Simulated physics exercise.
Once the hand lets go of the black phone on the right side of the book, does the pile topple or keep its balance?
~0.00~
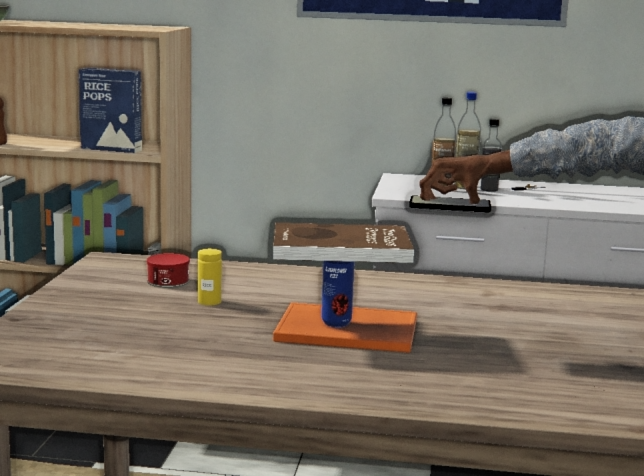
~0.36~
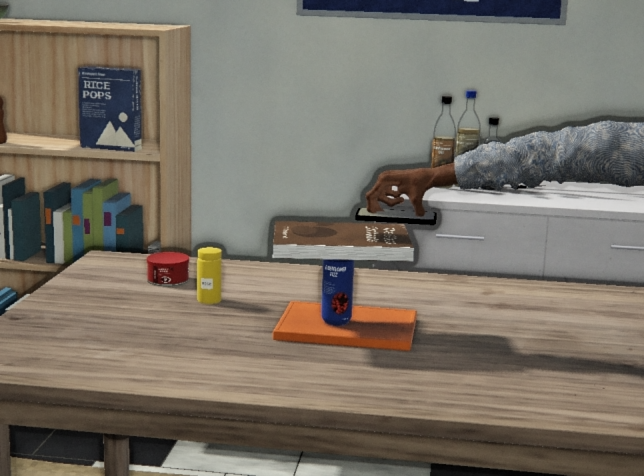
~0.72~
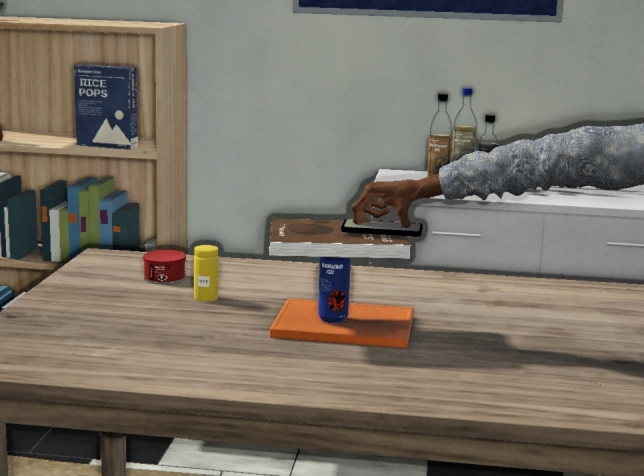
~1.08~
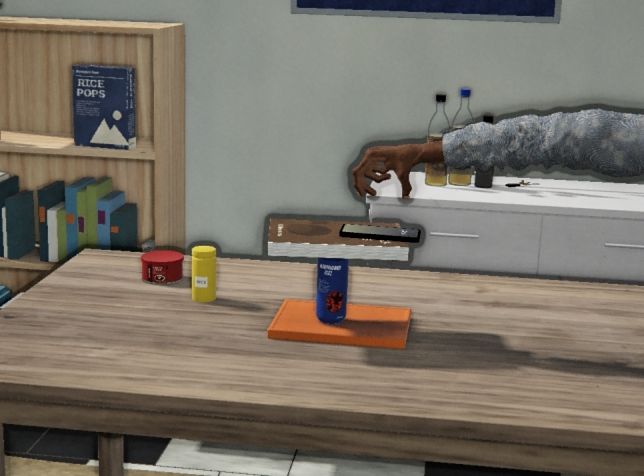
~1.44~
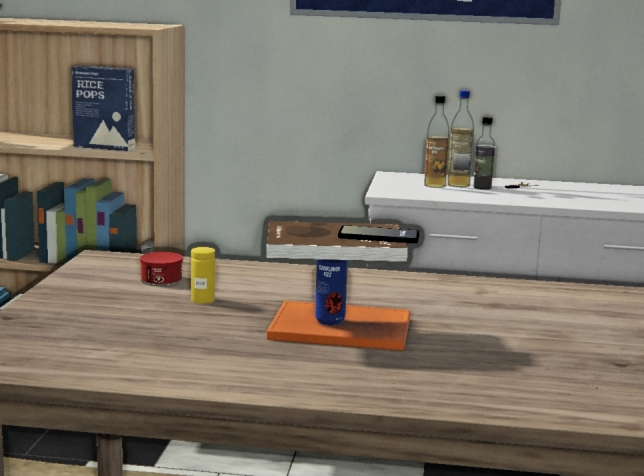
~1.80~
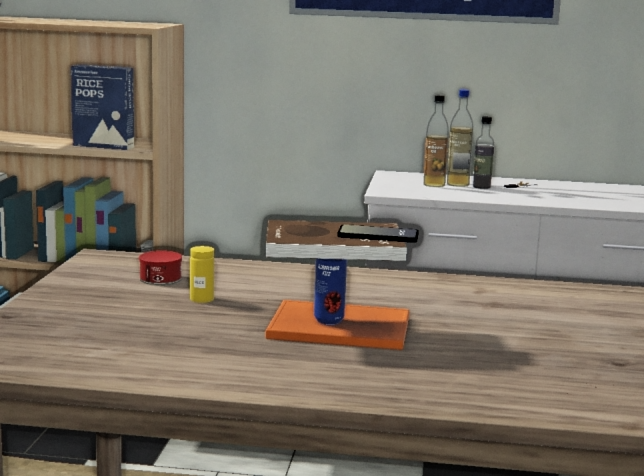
The pile keeps its balance. The phone stays where it was set on the book, and the book stays on top of the blue can.
